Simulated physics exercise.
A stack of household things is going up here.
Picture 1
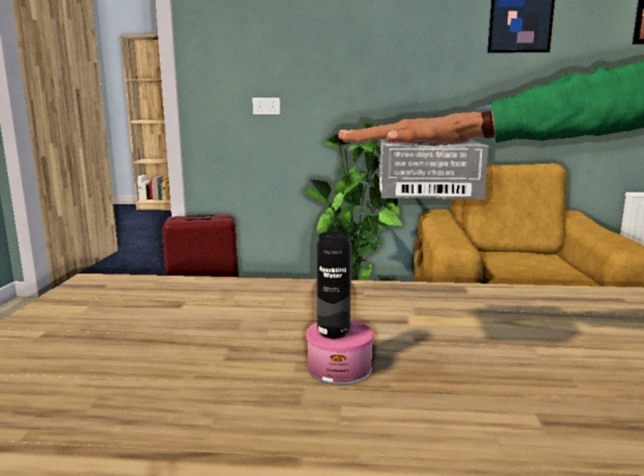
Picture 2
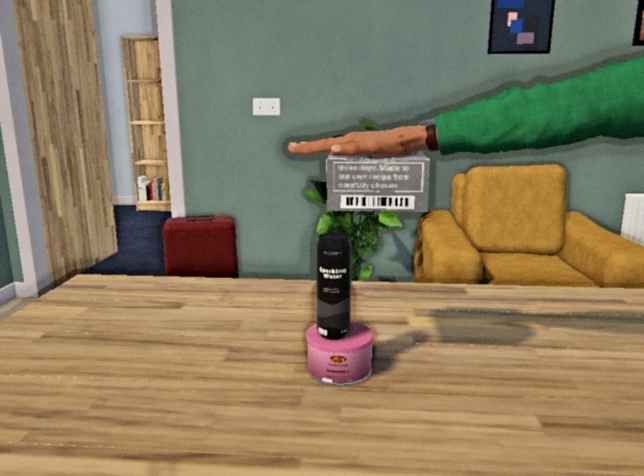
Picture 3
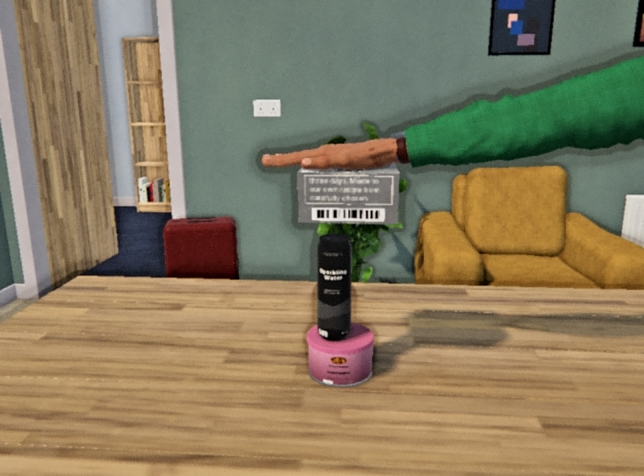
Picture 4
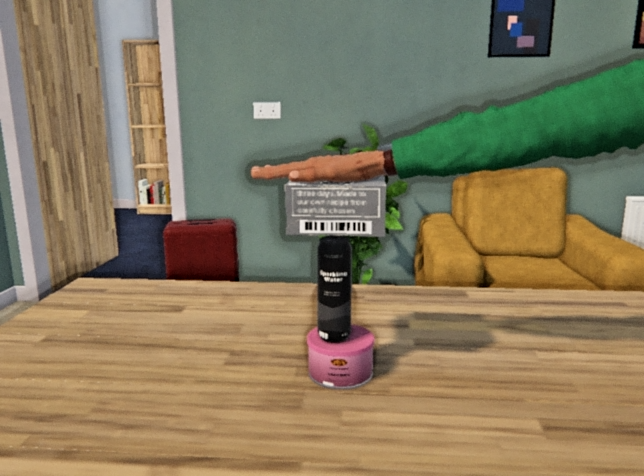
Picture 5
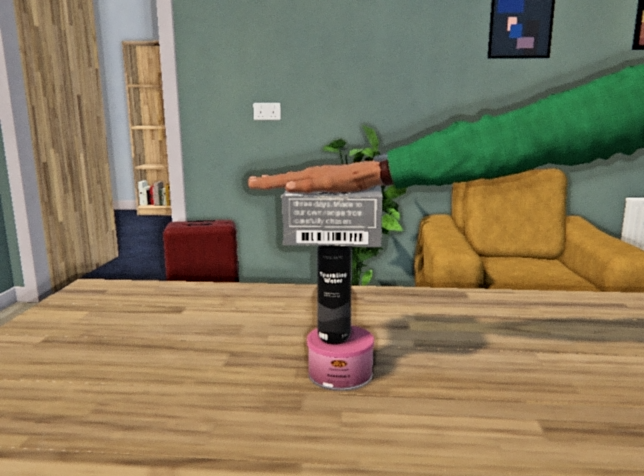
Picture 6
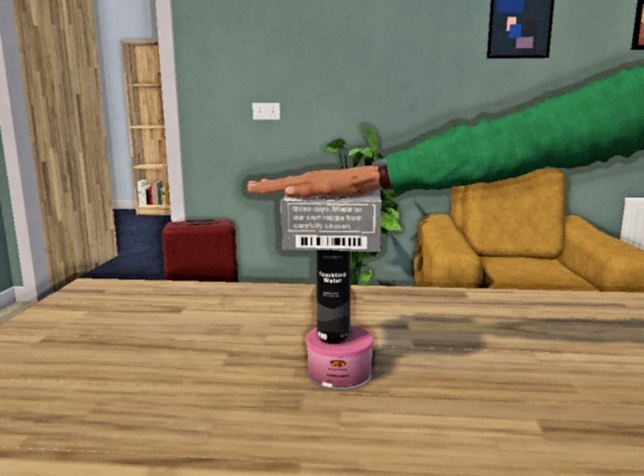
In a green-walled living room, a black bottle stands on a pink tub on a wooden table while a green-sleeved arm holds a grey box with a barcode above and to the right. The hand moves the box left over the bottle, then lowers it onto the bottle's top, staying over it.
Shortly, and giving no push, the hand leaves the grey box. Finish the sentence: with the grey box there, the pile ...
The pile stands firm.
Then, 0.20 s later than the last frame, all is still.
Then, 0.60 s later than the last frame, grey box resting near (334, 217).
When it is over, all 3 as before. End places, in pixels of the last picture, grey box near (334, 217). The pile stays up.
